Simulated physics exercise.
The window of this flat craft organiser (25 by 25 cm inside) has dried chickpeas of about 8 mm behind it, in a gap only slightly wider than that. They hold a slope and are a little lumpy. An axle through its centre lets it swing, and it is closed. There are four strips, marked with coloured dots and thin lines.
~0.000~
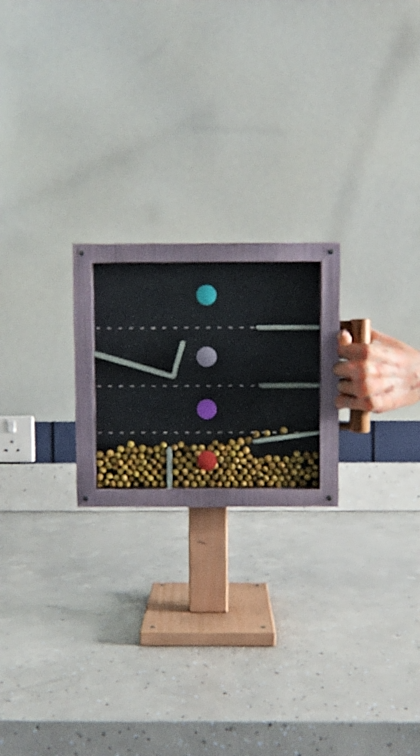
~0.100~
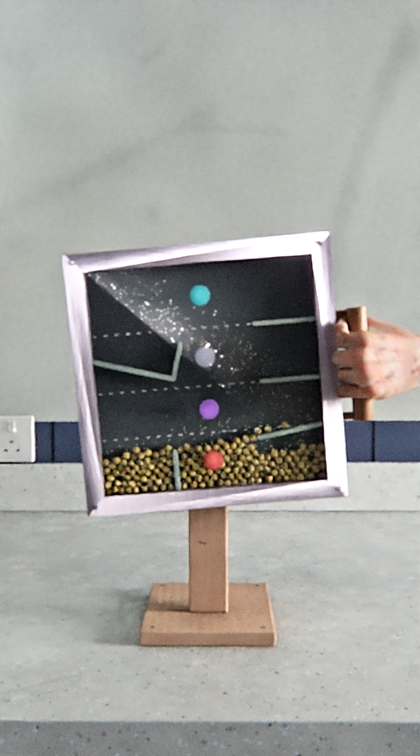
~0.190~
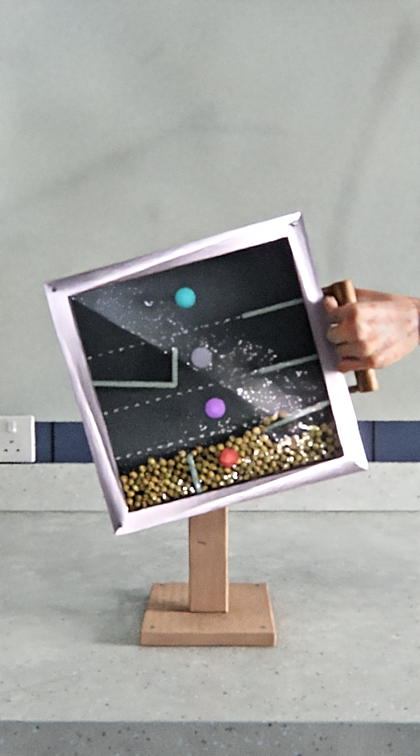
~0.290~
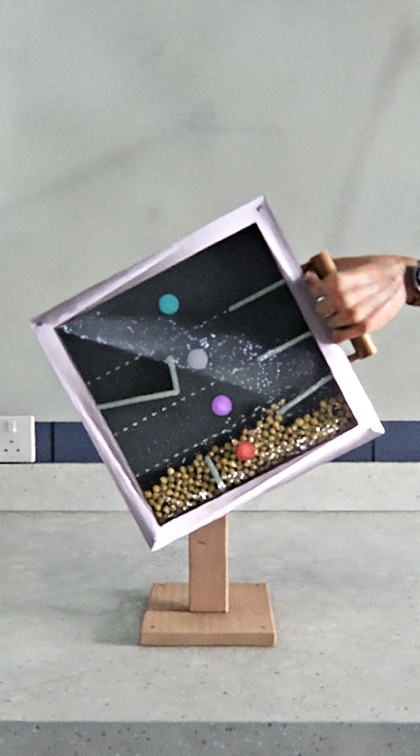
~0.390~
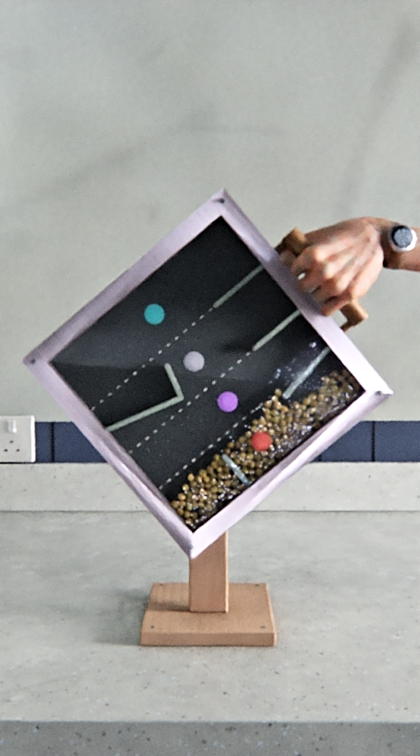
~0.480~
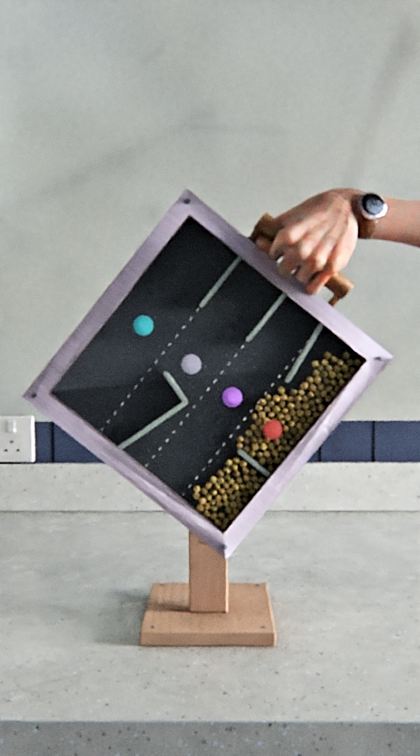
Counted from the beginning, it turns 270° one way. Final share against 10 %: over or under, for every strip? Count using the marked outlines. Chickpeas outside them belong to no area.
Red strip: Under; purple strip: Over; turquoise strip: Over; grey strip: Over.
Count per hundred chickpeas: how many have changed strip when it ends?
About 95 in a hundred.
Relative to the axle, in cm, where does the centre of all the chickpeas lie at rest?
The middle sits around 2 cm right of it and 8 cm below it.
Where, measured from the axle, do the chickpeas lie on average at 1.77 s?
Right about 4 cm, up about 1 cm.
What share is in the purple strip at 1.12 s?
Share: Near 45 per cent.
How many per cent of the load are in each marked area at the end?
In per cent: Red strip holds 5, purple strip holds 35, turquoise strip holds 30, grey strip holds 35.
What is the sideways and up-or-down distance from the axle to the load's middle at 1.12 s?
9 cm right, 3 cm below.
After 1.12 s, it stands 130° anticlockwise; the chickpeas' middle is 9 cm right of and 3 cm below the centre; red 35 %, purple 45 %, grey 20 %.
After 1.77 s, it has come round 211° anticlockwise; the chickpeas' middle is 4 cm right of and 1 cm above the centre; red 10 %, purple 40 %, turquoise 30 %, grey 20 %.
After 2.32 s, it has come round 270° anticlockwise; the chickpeas' middle is 2 cm right of and 8 cm below the centre; red 5 %, purple 35 %, turquoise 30 %, grey 35 %.
All still by 3.0 s, it has come round 270° anticlockwise; red 5 %, purple 35 %, turquoise 30 %, grey 35 %.
